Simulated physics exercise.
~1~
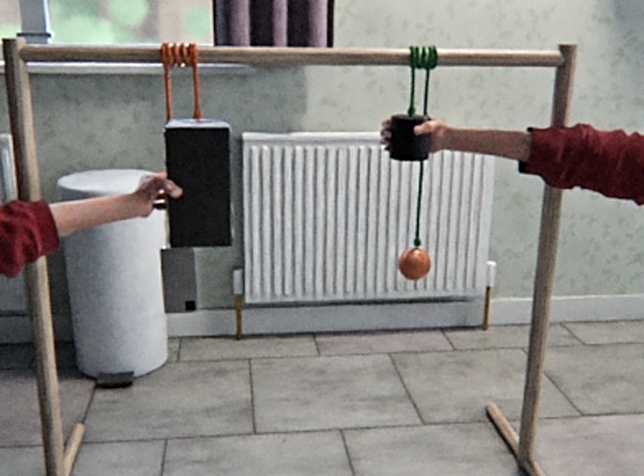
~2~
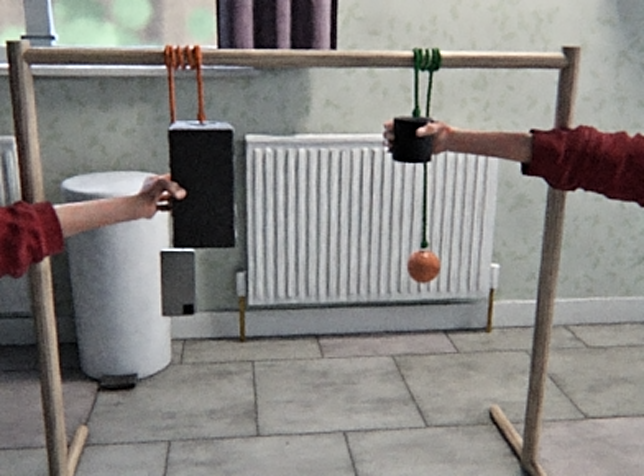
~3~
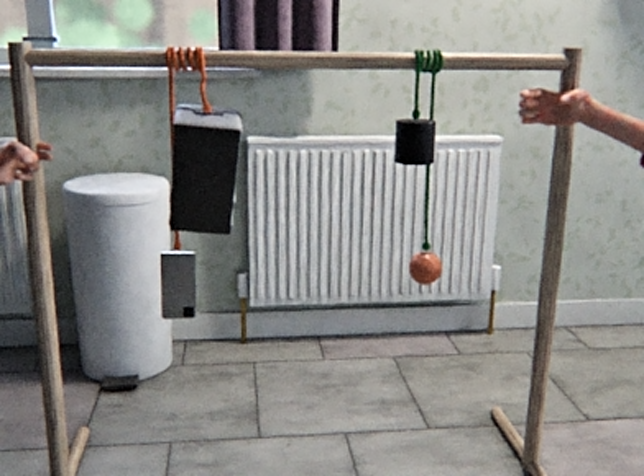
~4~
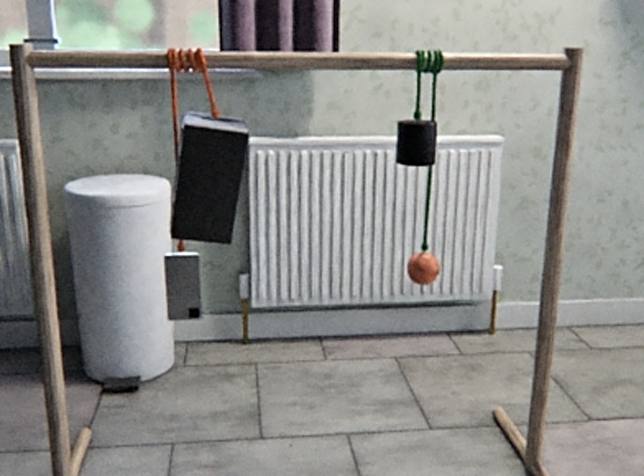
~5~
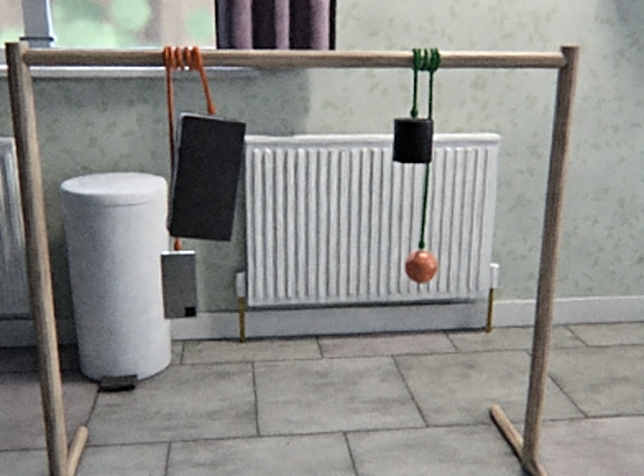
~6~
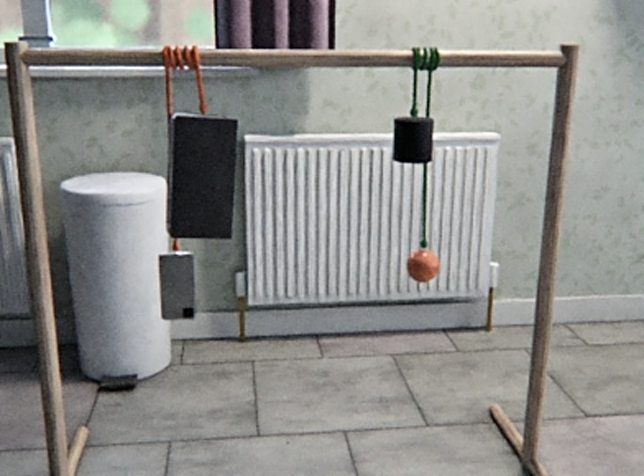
A dark, grey-edged case hangs on orange cord from the left of a wooden rail, a small pale grey block below it, while a black cylinder and an orange ball hang on green cord at the right. The slightly swaying view faces a white radiator, a white bin and a tiled floor indoors. Two red-sleeved arms reach in from either side, holding the case and the cylinder. Both hands let go and withdraw. The case tilts and shifts slightly, while the cylinder keeps its height. Both remain hanging clear of the floor, the case still leaning.
